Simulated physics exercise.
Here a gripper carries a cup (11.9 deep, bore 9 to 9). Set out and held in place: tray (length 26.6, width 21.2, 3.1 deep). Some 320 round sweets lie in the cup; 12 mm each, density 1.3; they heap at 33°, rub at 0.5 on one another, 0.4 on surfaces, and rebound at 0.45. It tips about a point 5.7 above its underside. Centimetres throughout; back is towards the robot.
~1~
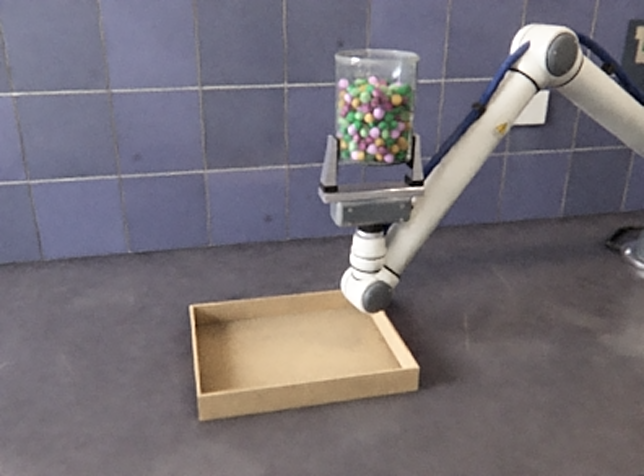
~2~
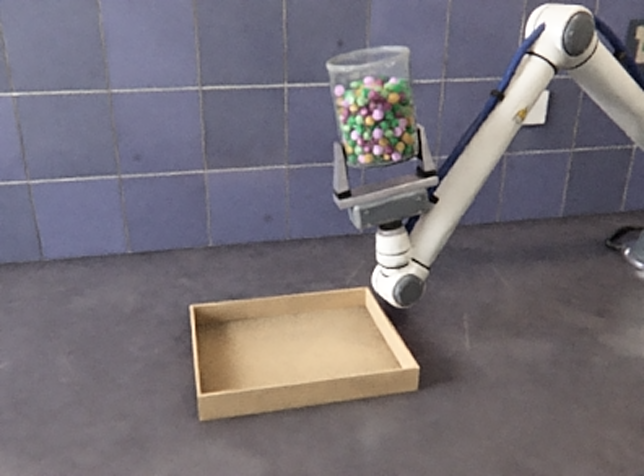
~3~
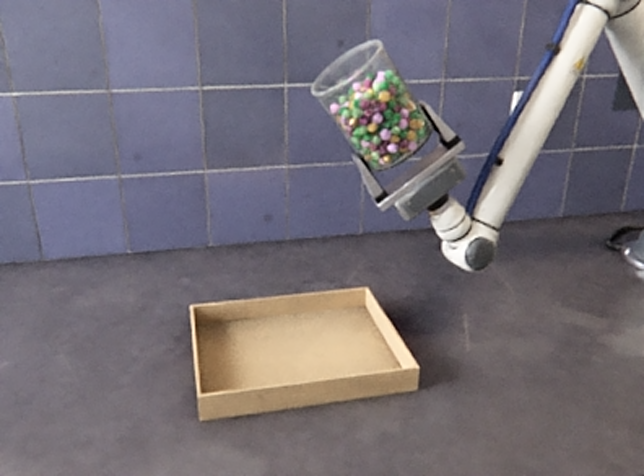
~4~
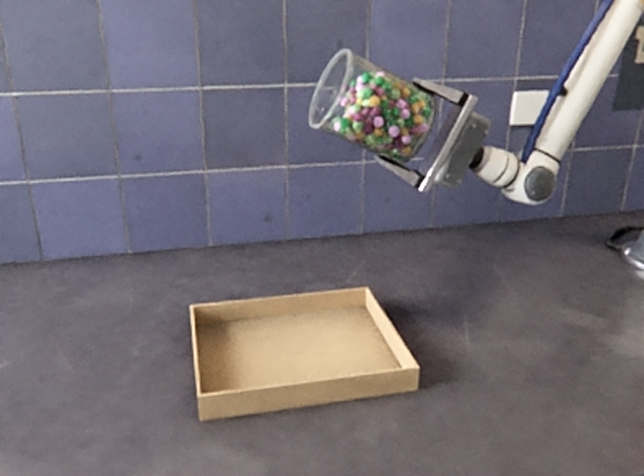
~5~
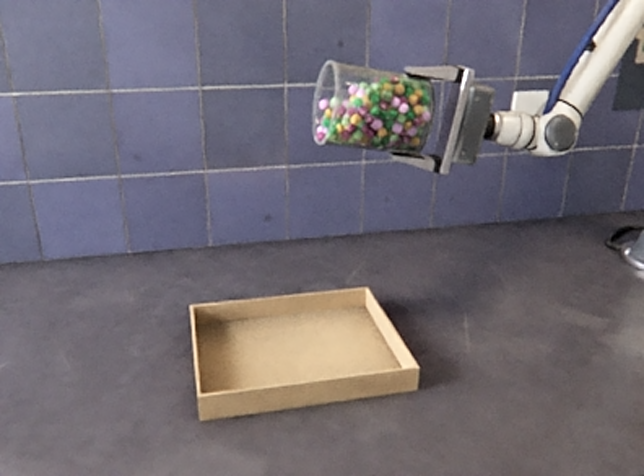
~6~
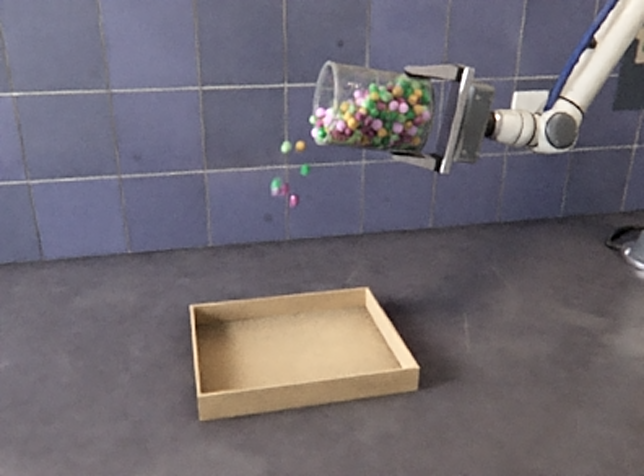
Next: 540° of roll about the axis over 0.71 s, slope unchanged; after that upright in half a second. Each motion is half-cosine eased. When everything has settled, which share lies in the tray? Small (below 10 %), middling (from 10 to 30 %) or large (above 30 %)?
Share in the tray: Middling (from 10 to 30 %).
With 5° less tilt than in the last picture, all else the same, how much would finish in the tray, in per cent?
Then about 10 per cent.
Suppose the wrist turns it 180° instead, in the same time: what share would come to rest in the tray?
It would be near 20 per cent.
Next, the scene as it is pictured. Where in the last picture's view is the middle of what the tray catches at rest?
At about (249, 365).
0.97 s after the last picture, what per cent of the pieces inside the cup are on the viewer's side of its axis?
Some 55 per cent.
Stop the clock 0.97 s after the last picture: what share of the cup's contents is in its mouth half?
Some 35 per cent.
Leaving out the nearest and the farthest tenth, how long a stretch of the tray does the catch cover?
About 12 cm.
Then, 0.48 s later, tipped 81°, highest piece 38 above the table; 290 in the cup, 20 in the tray, 1 on the table or floor, 14 in flight or on a rim.
Then, 0.97 s later, tipped 38°, highest piece 37 above the table; 269 in the cup, 48 in the tray, 6 on the table or floor, 2 in flight or on a rim.
Then, 1.41 s later, upright, highest piece 37 above the table; 269 in the cup, 48 in the tray, 8 on the table or floor.
Then, 2.11 s later, upright, highest piece 37 above the table; 269 in the cup, 48 in the tray, 8 on the table or floor.
At rest, 269 in the cup, 48 in the tray, 8 on the table or floor. That is 15 % in the tray.
